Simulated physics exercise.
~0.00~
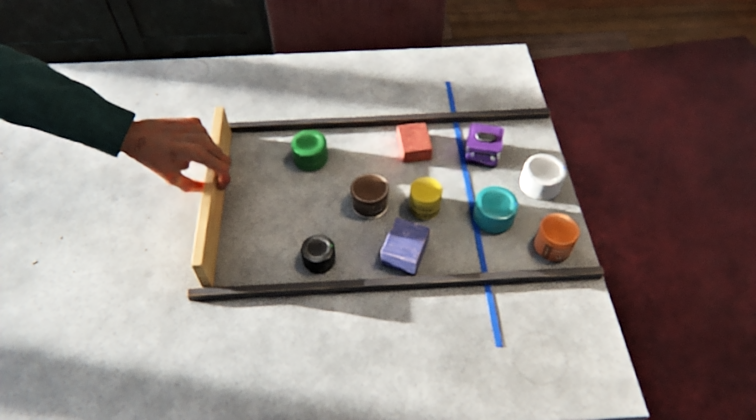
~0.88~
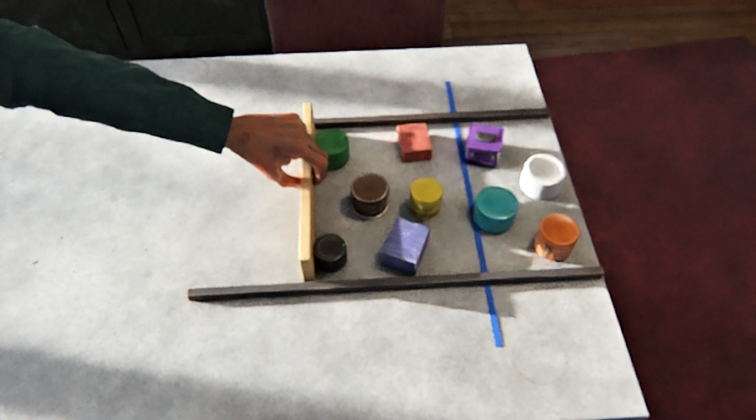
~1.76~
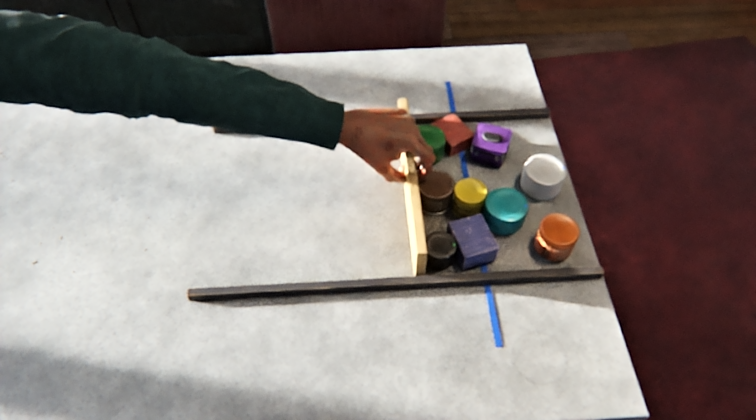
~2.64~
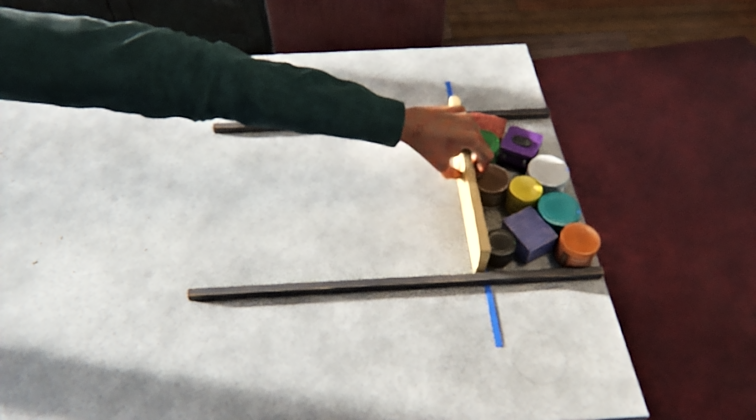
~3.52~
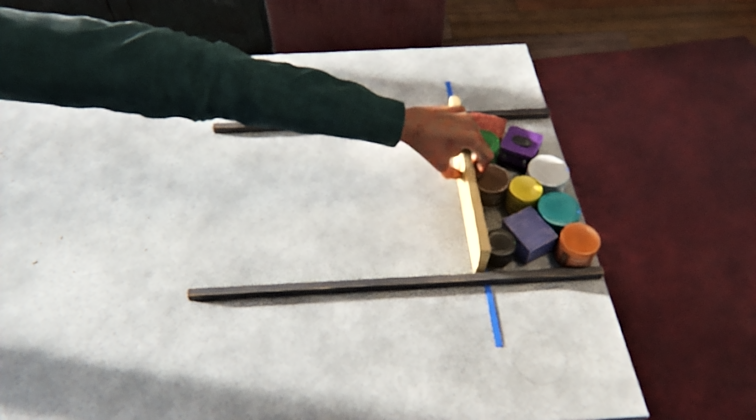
A hand slid an upright wooden board rightward between two dark rails, gathering colorful lids, pots and blocks and crowding them toward the table's edge, then stopped around the blue tape strip with everything packed together and nothing fallen off.
